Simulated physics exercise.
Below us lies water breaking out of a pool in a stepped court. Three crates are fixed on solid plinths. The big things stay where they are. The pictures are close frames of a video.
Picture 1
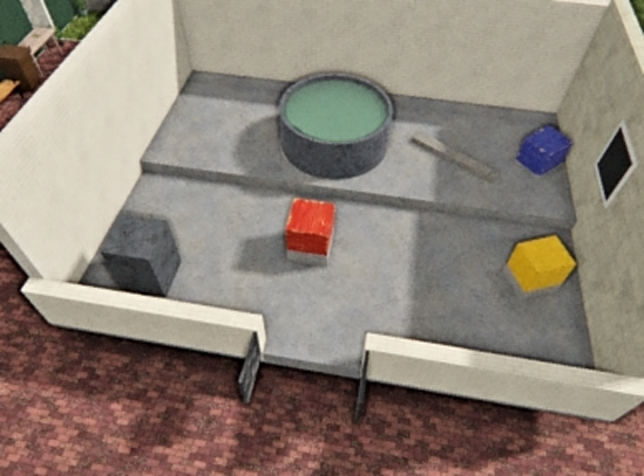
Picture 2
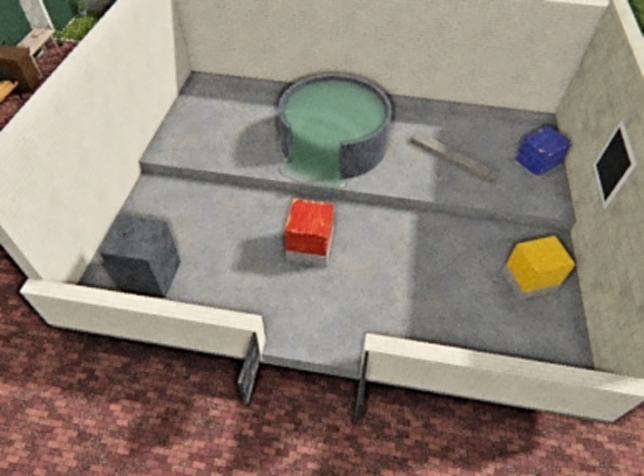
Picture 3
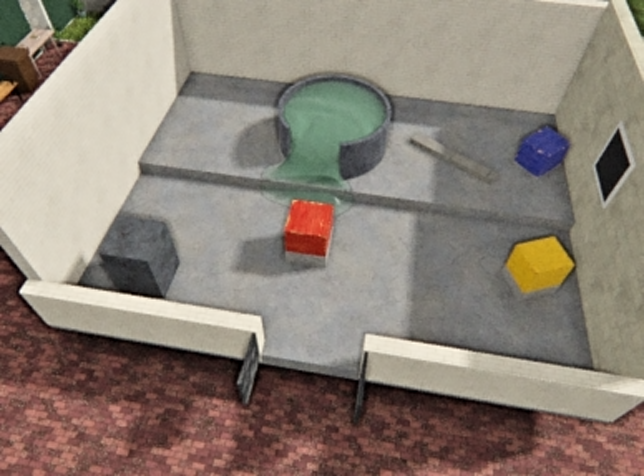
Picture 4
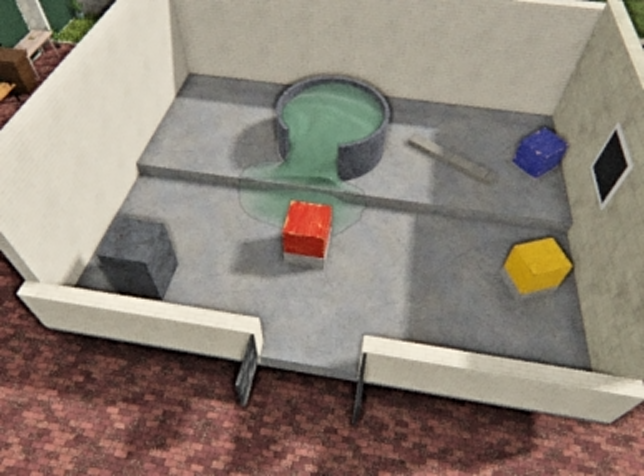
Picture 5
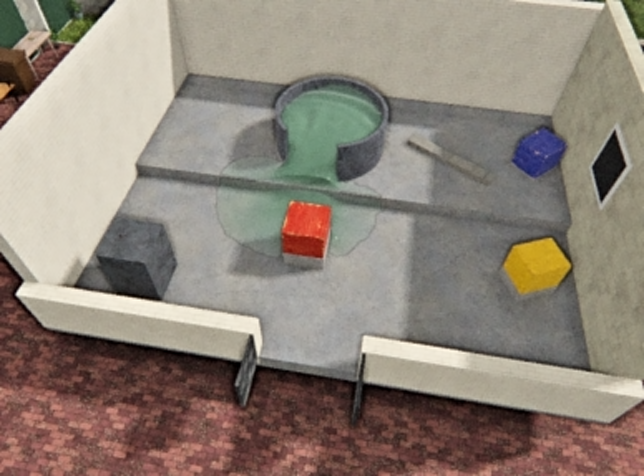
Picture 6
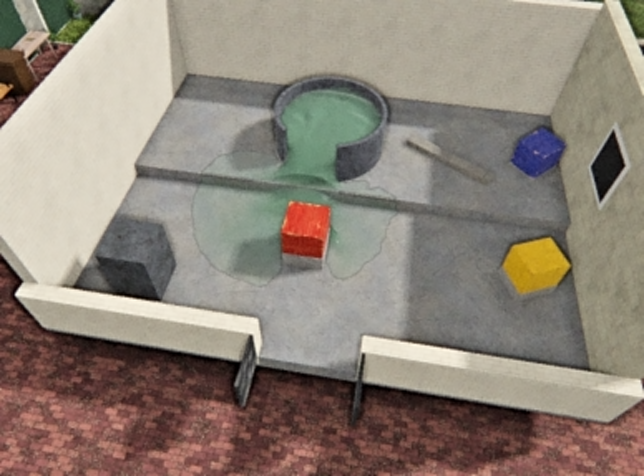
The footage shows a round grey pool of green water in a walled, stepped court with several coloured blocks. A gap opens in its near side, and water pours down the step and spreads around the red block.
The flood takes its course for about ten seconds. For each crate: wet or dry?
In the end: The yellow crate keeps dry; the blue crate keeps dry; the red crate is soaked.
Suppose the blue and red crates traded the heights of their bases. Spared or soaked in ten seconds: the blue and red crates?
My reading: The blue crate keeps dry, the red crate gets wet.
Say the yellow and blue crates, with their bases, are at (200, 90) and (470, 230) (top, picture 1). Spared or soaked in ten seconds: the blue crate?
Then: Blue is topped.
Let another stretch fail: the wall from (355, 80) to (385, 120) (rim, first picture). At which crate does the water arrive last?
The one in red.
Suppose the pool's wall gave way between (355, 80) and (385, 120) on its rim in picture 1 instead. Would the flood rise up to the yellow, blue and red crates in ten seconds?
My reading: Yellow crate is wetted; blue crate is wetted; red crate is spared.
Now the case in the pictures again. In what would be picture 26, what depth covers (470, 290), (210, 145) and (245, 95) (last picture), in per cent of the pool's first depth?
In that order: 2, 0 and 0 per cent.
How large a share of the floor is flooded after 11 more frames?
Roughly 40 per cent.
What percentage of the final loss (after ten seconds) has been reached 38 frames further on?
Roughly 35 per cent.
A moment on, water covers 25 % of the floor; the yellow crate not reached, the blue crate not reached, the red crate water round its plinth.
Next, water covers 40 % of the floor; the yellow crate water round its plinth, the blue crate not reached, the red crate water round its plinth.
Then, water covers 50 % of the floor; the yellow crate water round its plinth, the blue crate not reached, the red crate water round its plinth.
Later, water covers 55 % of the floor; the yellow crate water round its plinth, the blue crate not reached, the red crate water round its plinth.
In the end, water covers 55 % of the floor; the yellow crate stayed above the water, the blue crate stayed above the water, the red crate was topped.
